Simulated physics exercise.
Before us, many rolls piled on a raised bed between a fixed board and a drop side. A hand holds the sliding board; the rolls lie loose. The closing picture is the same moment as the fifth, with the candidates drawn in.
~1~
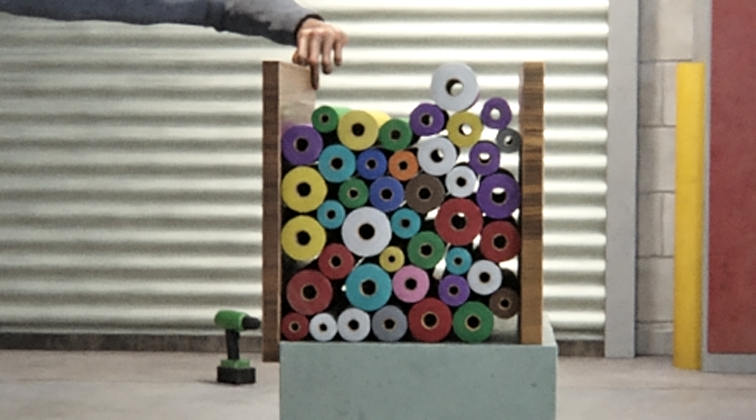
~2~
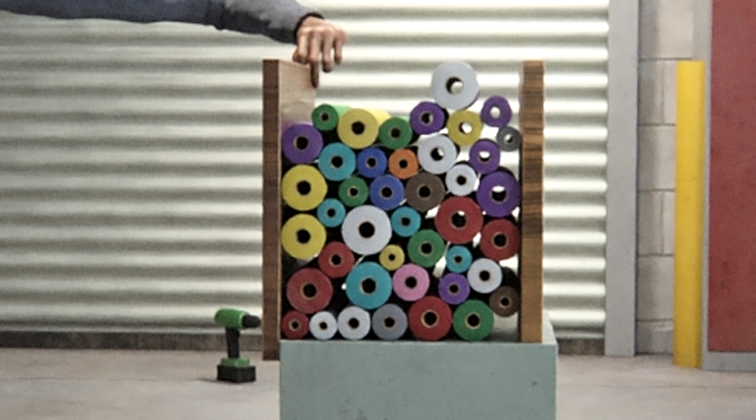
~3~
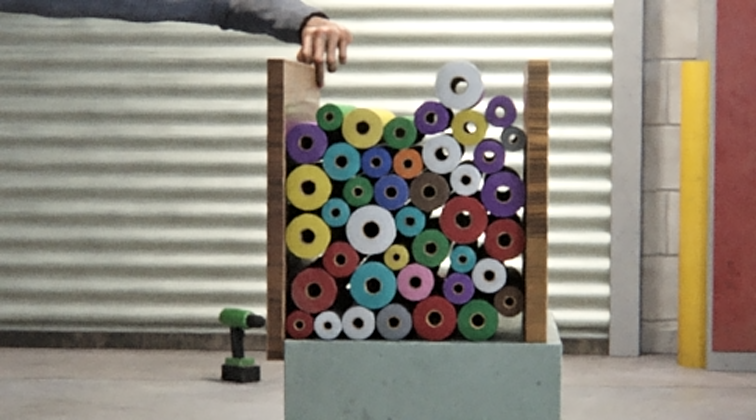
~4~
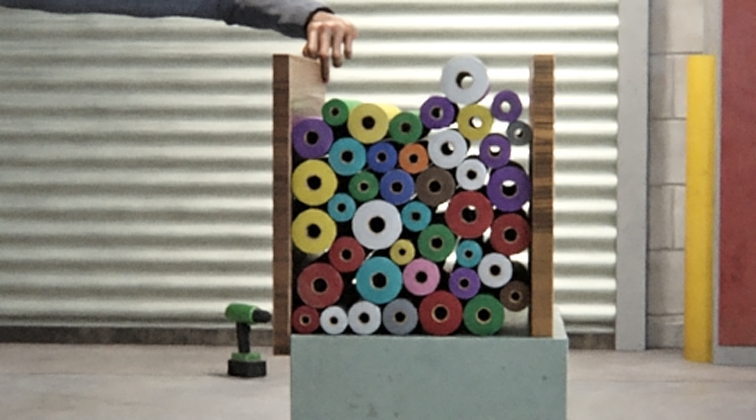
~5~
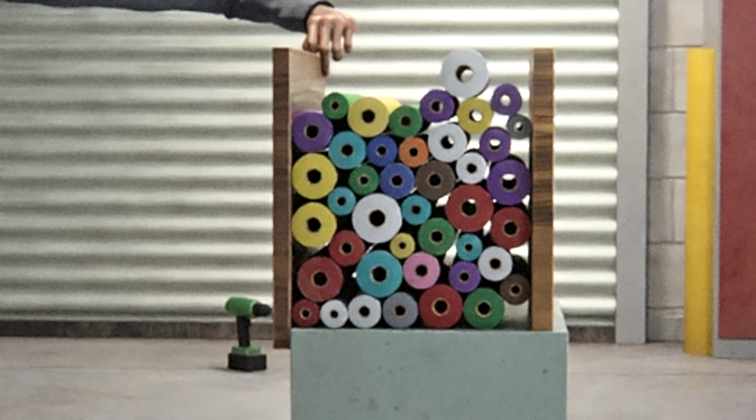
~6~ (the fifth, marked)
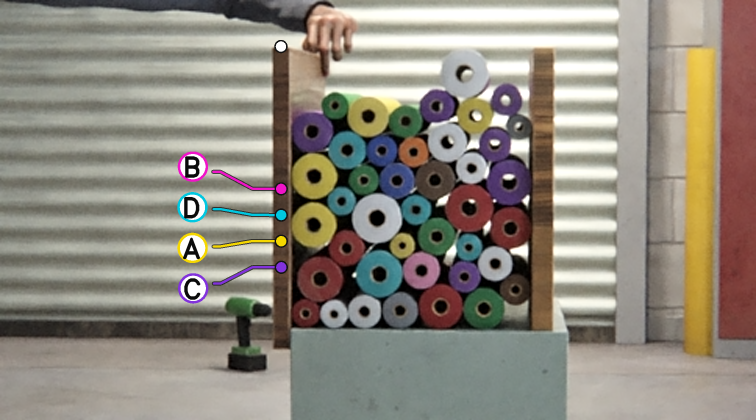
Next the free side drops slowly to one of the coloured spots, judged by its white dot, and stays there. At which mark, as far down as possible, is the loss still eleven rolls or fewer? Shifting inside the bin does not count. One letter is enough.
The answer is mark A.
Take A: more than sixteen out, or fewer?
At A, fewer than sixteen.
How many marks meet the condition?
Three of the four.
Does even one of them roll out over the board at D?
At D: Yes.
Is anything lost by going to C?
Yes.
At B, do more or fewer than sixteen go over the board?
Fewer than sixteen.
On the marked copy, A at (281, 241); B at (281, 189); C at (281, 267); D at (281, 215); the white dot at (281, 47).
With A. Early on, top of the board (291, 128).
Further on, top of the board (291, 220).
At the end, top of the board (291, 241), about five out over the board.
As for the rest, B two out over the board; C more than eleven out over the board; D two out over the board.
